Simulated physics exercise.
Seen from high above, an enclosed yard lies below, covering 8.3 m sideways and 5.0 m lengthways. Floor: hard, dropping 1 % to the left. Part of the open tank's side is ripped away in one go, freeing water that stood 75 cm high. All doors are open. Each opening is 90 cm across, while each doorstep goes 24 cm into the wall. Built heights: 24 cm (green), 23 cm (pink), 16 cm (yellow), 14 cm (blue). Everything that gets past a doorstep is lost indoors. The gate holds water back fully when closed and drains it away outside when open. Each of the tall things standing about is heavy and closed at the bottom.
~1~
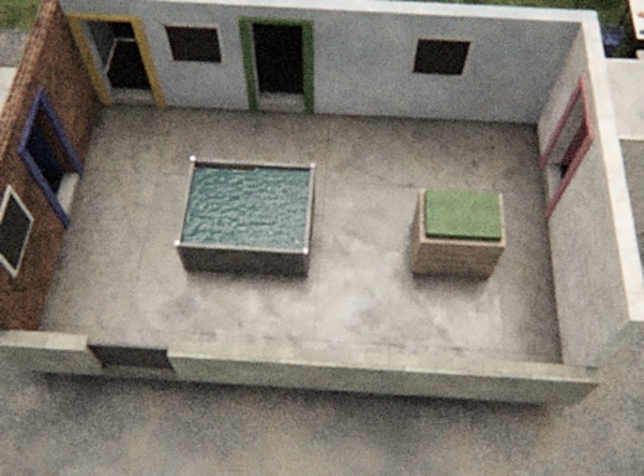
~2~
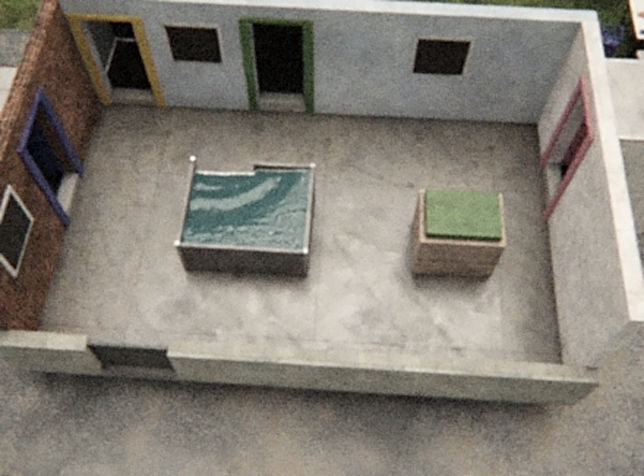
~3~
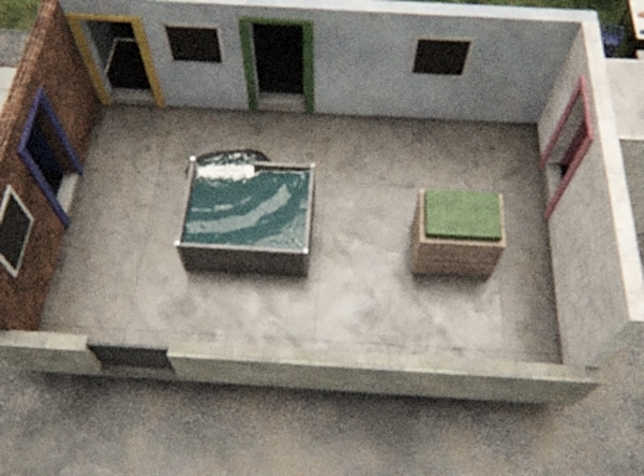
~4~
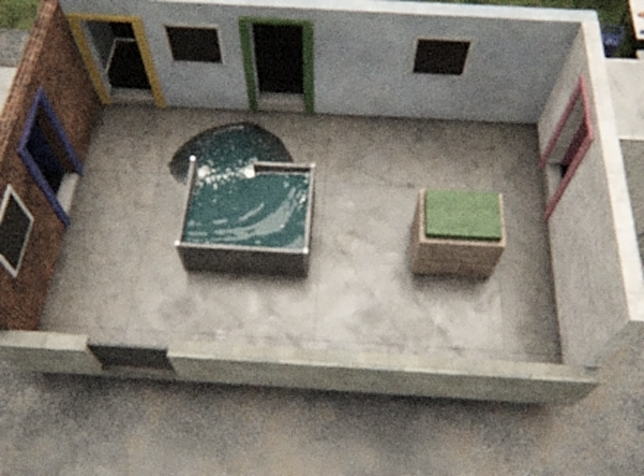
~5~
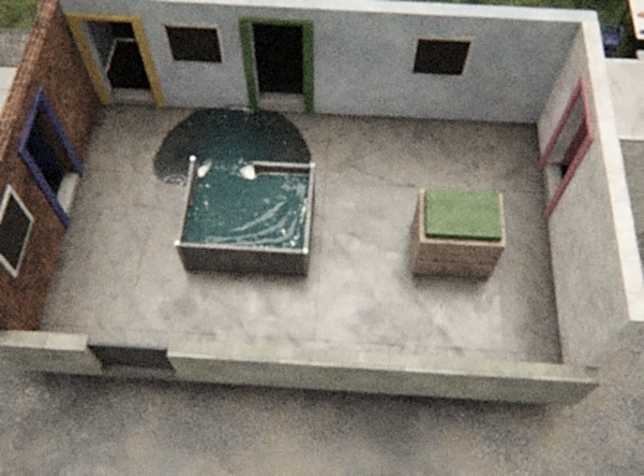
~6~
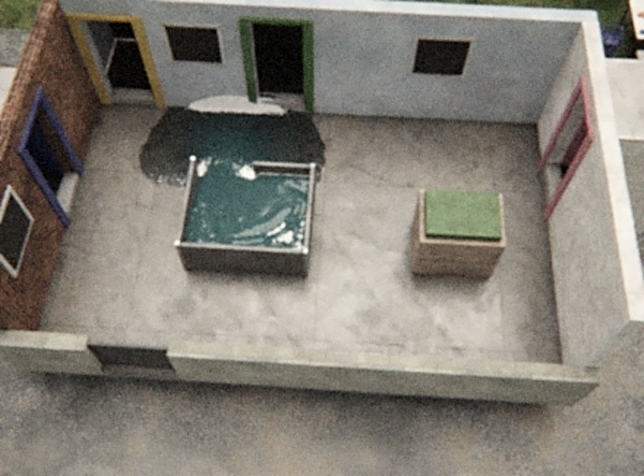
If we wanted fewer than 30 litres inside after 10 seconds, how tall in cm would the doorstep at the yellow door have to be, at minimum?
It would need to be around 21 cm tall.
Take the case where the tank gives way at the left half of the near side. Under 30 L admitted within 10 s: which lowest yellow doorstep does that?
Close to 13.0 cm at the least.
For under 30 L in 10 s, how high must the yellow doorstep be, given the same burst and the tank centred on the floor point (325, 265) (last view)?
That setup calls for roughly 14.5 cm.
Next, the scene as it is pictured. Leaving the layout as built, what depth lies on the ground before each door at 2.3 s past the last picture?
Green door 20 cm, pink door 0 cm, yellow door 21 cm, blue door 10 cm.
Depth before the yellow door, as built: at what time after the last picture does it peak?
It peaks around 1.6 s.
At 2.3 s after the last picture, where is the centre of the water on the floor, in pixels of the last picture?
(236, 181).
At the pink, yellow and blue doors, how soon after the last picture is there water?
Pink = 2.6 s, yellow = 0.3 s, blue = 1.3 s.
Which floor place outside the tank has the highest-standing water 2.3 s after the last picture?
Near (109, 108).
Then, 0.7 s after the last picture water covers 15 % of the floor, deepest (44 cm) near (231, 114); 18 cm at the yellow door, 0 litres in over its 16 cm doorstep.
Then, 2.3 s after the last picture water covers 50 % of the floor, deepest (32 cm) near (109, 108); 21 cm at the yellow door, 31 litres in over its 16 cm doorstep.
Then, 9.3 s after the last picture water covers 95 % of the floor, deepest (11 cm) near (33, 350); 9 cm at the yellow door, 67 litres in over its 16 cm doorstep.
At the yellow door as built, the water peaked near 25 cm, 1.5 s after the last picture.
Run again over the same 10 s with other heights there, 41 litres in over 19 cm, 12 litres over 26 cm. The limit of 30 litres is kept from about 21 cm up.
